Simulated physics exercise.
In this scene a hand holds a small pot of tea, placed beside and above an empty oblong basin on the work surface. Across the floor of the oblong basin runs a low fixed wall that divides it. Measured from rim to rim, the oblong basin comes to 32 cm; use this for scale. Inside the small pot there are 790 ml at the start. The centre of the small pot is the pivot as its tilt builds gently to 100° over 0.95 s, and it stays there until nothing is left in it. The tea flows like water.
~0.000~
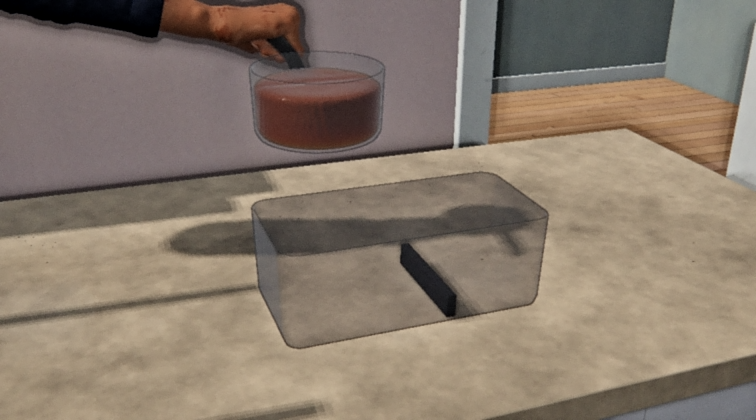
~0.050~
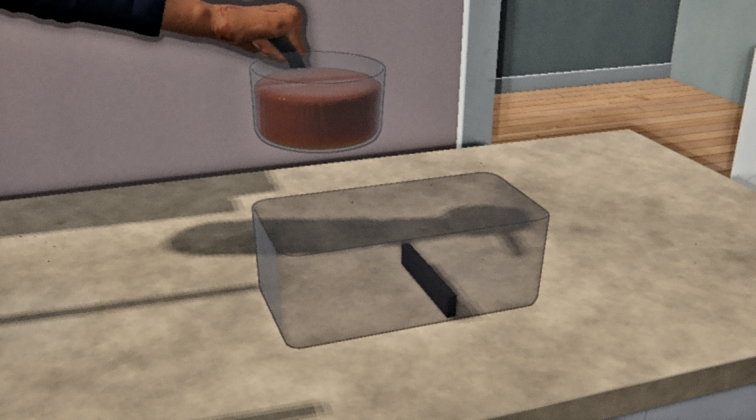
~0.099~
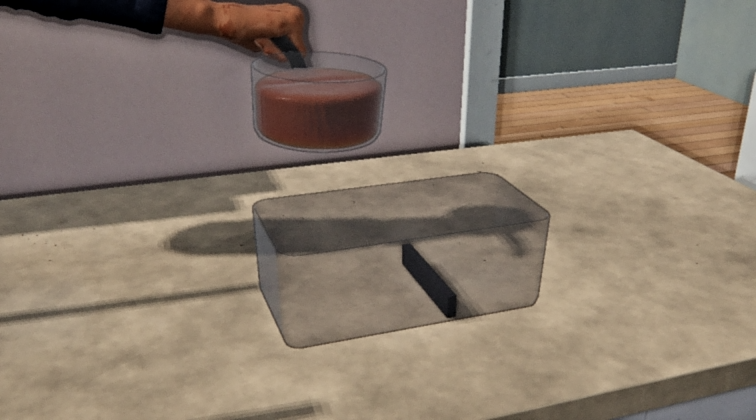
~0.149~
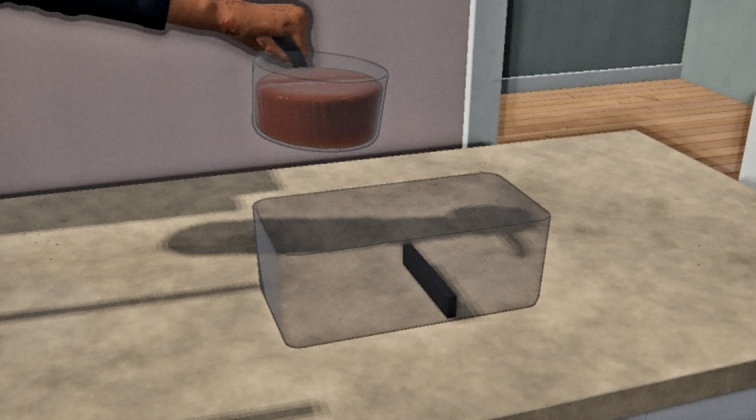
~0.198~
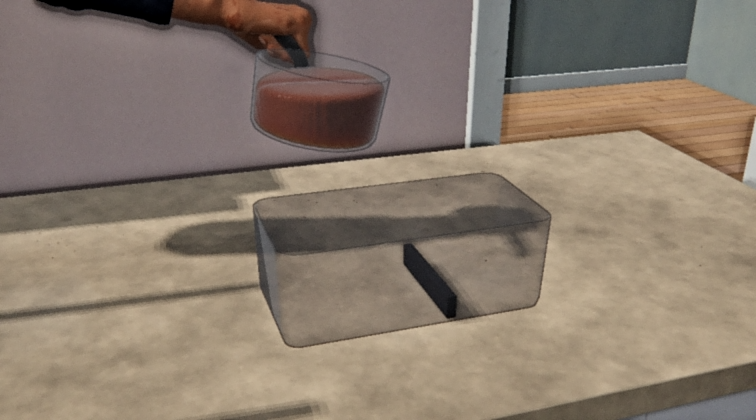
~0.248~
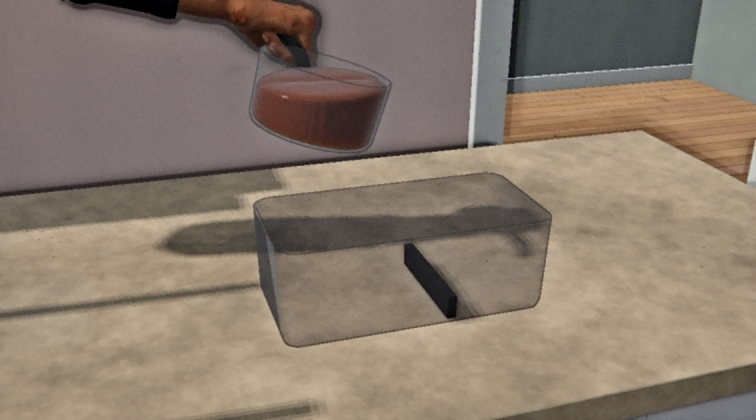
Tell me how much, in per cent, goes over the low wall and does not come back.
I would say about 51 per cent.
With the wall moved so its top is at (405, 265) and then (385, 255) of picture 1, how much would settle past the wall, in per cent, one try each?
70 then 95 %.
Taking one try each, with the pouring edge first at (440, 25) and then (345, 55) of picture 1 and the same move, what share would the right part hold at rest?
About 60 %, then about 15 %.
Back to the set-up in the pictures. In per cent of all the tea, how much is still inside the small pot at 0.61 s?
Still held: Roughly 54 % of the total.
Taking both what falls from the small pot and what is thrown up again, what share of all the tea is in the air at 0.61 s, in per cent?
Roughly 34 percent.
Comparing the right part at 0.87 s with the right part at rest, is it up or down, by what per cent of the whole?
Its share decreases, some 2 in a hundred.
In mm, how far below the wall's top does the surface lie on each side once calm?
Measured: Left around 16 mm, right around 6 mm.
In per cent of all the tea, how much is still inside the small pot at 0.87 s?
12 in a hundred, give or take.
Then, 0.61 s in, the tilt is 71° and 54 per cent is still to pour, 3 is left of the wall and 8 right of it.
Then, 0.87 s in, the tilt is 98° and 11 per cent is still to pour, 25 is left of the wall and 53 right of it.
Then, 1.15 s in, the tilt is 100° and 1 per cent is still to pour, 44 is left of the wall and 52 right of it.
Then, 1.45 s in, the tilt is 100° and 0 per cent is still to pour, 48 is left of the wall and 51 right of it.
Finally, 48 per cent lies left of the wall, 51 right of it and 1 outside.
